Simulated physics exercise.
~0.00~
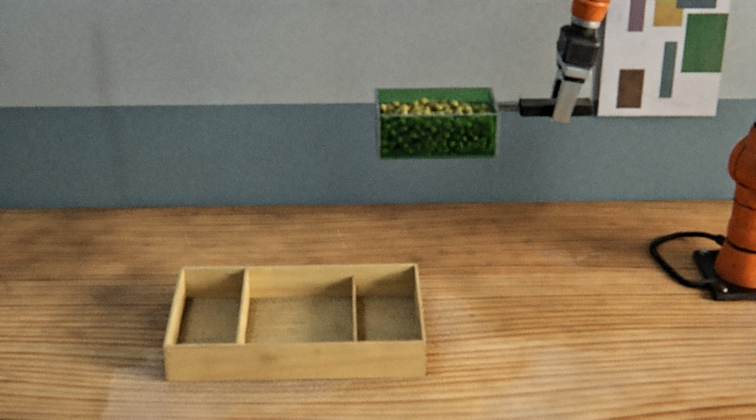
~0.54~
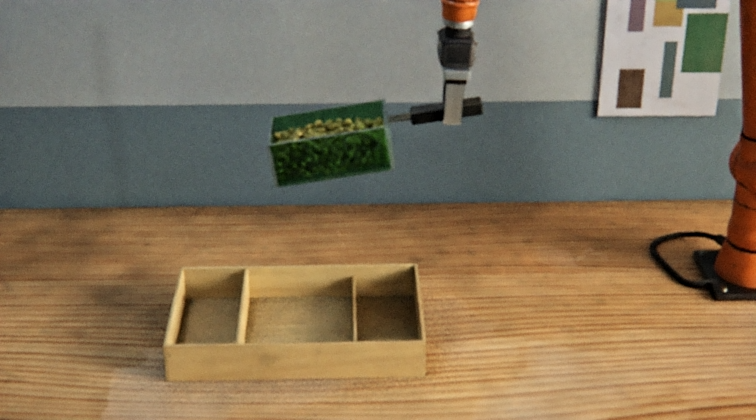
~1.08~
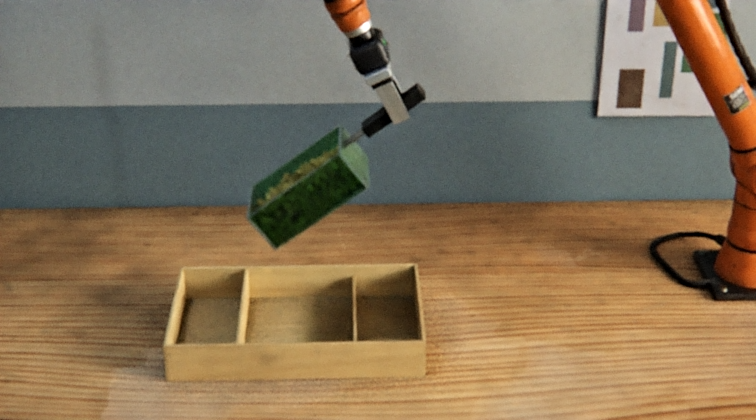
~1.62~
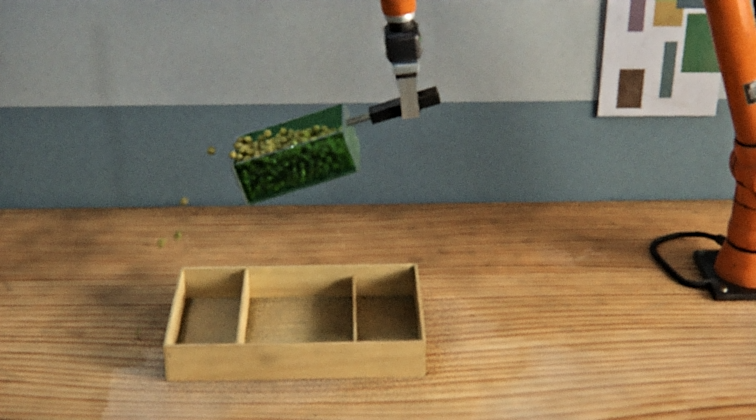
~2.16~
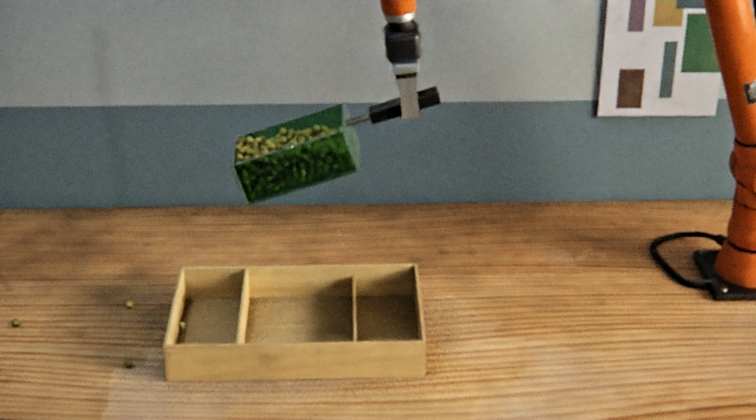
A robot arm carried a green box of small beads left over a divided wooden tray, tipped it steeply, then eased it back and held still; a few beads fell, mostly landing on the table left of the tray, while nearly all stayed inside.
